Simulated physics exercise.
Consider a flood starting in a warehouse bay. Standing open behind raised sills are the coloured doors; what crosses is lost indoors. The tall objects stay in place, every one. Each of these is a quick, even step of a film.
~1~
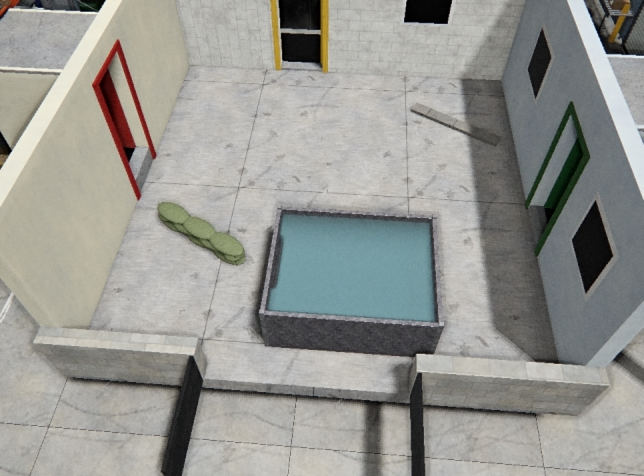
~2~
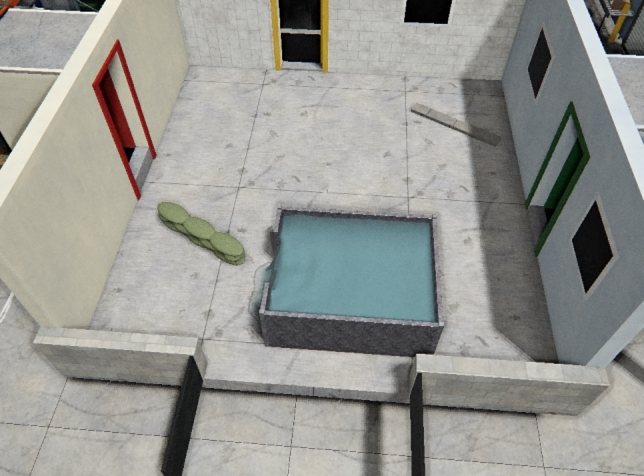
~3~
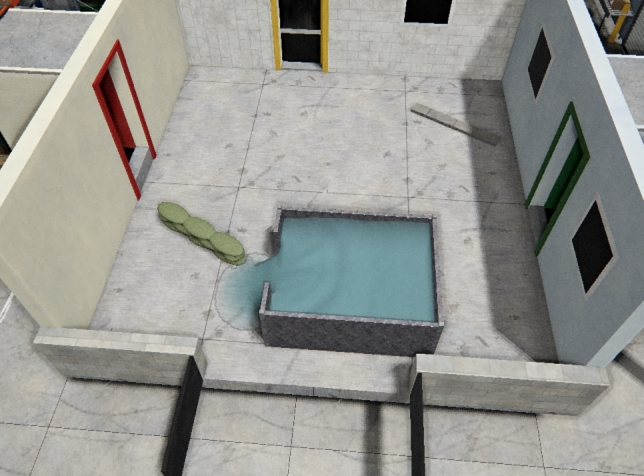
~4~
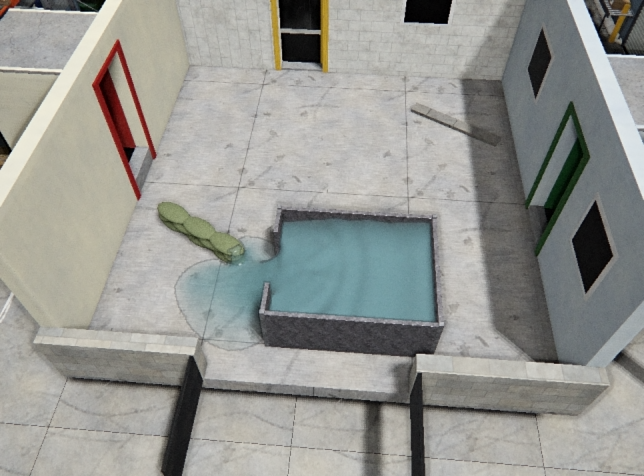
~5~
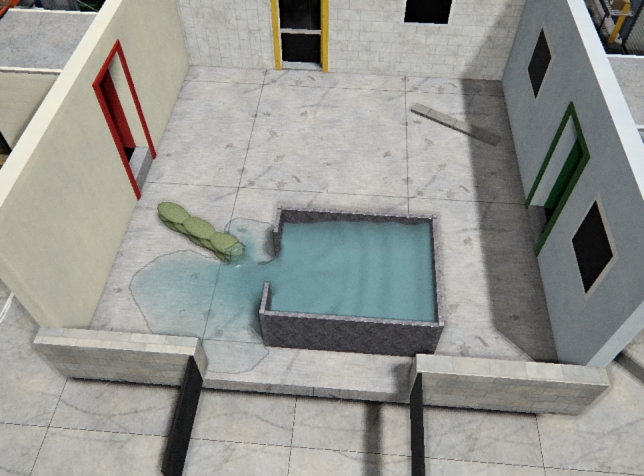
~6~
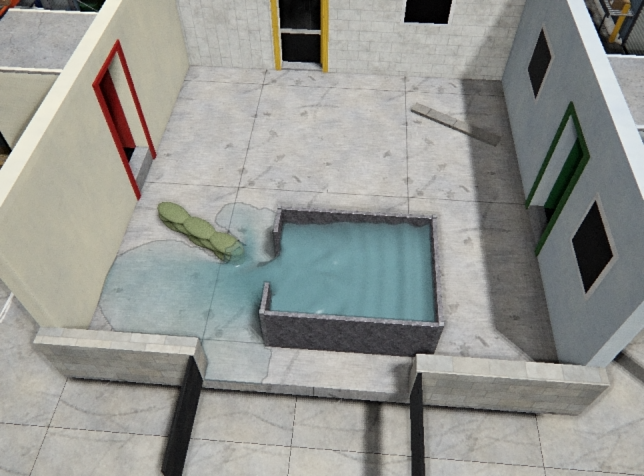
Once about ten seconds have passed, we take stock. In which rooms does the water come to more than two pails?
Taking them in turn, the green door keeps to two pails or fewer, the yellow door goes beyond two pails, the red door keeps to two pails or fewer.
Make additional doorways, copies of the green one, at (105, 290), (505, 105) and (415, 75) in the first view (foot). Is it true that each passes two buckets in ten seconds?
In sequence: Exceeds it, falls short, falls short.
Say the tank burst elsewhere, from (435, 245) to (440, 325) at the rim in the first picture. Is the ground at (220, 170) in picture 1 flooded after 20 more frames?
Answer: Bone-dry.
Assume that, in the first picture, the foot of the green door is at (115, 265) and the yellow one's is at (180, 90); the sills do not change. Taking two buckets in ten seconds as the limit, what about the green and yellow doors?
I'd say the green door breaks the limit and the yellow door breaks the limit.
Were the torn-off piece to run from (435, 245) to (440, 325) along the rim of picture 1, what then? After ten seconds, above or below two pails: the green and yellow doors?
Outcome: Green door overshoots; yellow door overshoots.
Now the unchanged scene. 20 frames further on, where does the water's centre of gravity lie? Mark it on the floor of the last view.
Estimate: (258, 263).
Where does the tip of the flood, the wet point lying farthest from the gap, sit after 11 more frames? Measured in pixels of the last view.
The farthest point of the front sits at (172, 114).
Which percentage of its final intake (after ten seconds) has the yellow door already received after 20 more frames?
I make it 0 per cent.
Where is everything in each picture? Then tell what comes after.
In the first frame, still water in the open tank at (354, 265).
In the second frame, the front is at a hidden place, out from the gap at (277, 281).
In the third frame, water pours out at (277, 282) and has run to (220, 296).
In the fourth frame, the front is at (180, 287), out from the gap at (277, 282).
In the fifth frame, the front is at (141, 274), out from the gap at (277, 282).
In the sixth frame, water pours out at (276, 281) and has run to (101, 298).
A moment on, water covers 20 % of the floor; the green door not reached, the yellow door not reached, the red door not reached.
Next, water covers 30 % of the floor; the green door not reached, the yellow door not reached, the red door wet at the sill, nothing in.
Then, water covers 40 % of the floor; the green door not reached, the yellow door not reached, the red door wet at the sill, nothing in.
Later, water covers 60 % of the floor; the green door not reached, the yellow door over two buckets in, the red door wet at the sill, nothing in.
In the end, water covers 85 % of the floor; the green door wet at the sill, nothing in, the yellow door over two buckets in, the red door wet at the sill, nothing in.
